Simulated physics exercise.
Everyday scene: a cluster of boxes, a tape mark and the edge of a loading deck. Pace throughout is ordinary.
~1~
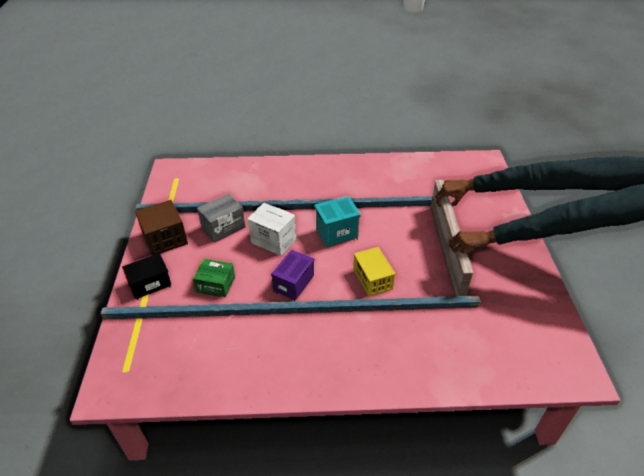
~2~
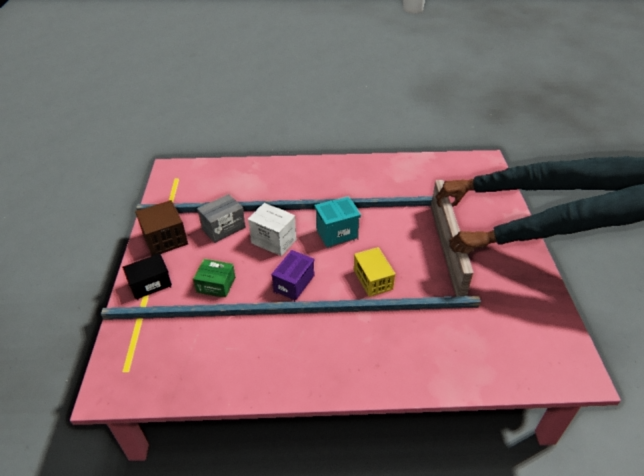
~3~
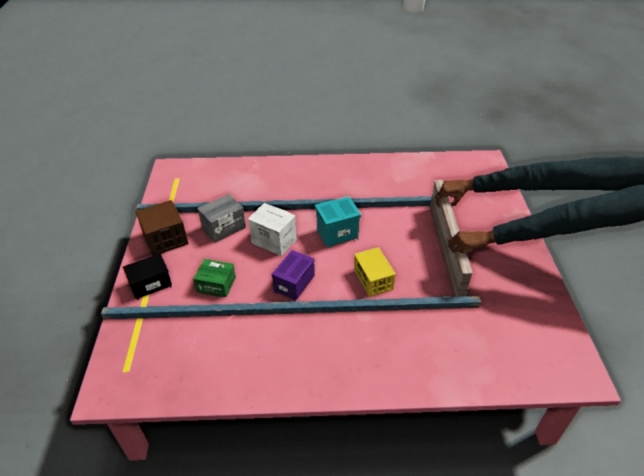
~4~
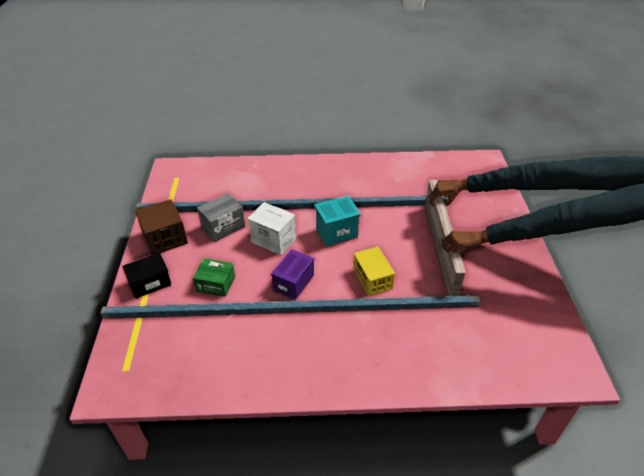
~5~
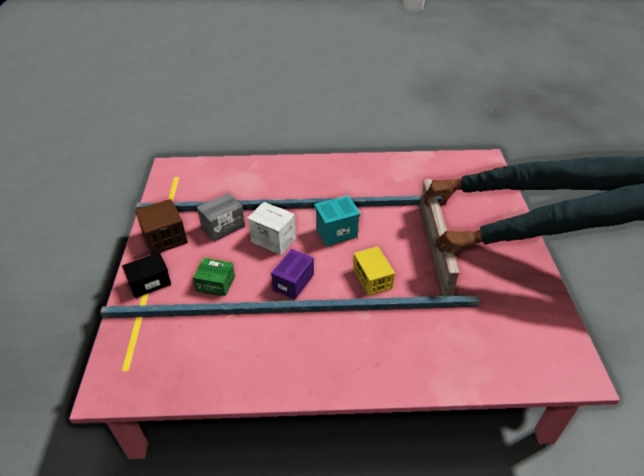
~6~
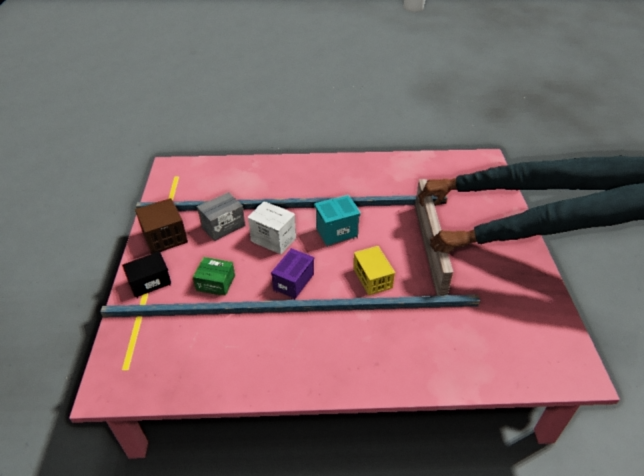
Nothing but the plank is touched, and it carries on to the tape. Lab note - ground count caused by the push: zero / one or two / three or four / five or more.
More than four drop off.
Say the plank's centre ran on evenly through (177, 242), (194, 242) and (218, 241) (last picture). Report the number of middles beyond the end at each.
4; 2; 1.
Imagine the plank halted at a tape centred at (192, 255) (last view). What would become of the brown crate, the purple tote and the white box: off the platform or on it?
Looking at each in turn, the brown crate is gone, the purple tote is still there, and the white box is still there.
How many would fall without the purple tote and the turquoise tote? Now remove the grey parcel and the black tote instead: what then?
Count: 3 (first case); 4 (second).
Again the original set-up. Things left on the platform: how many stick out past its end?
The total comes out at 1.
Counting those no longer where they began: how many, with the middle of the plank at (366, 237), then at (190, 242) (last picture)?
Note: First position 1; second position 8.
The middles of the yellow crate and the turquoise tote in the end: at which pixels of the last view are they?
They come to rest around (133, 275) and (140, 222).
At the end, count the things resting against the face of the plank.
The count in contact is 2.
Soon after, none off yet; black tote at rest near (148, 275); brown crate at rest near (162, 226); grey parcel at rest near (222, 216).
Then, none off yet; black tote moved a little near (136, 274); brown crate moved a little near (155, 227); grey parcel moved about its own width near (192, 215).
At rest, the number that fall off is five or more; fallen, purple tote, white box, green parcel, grey parcel, brown crate and black tote.
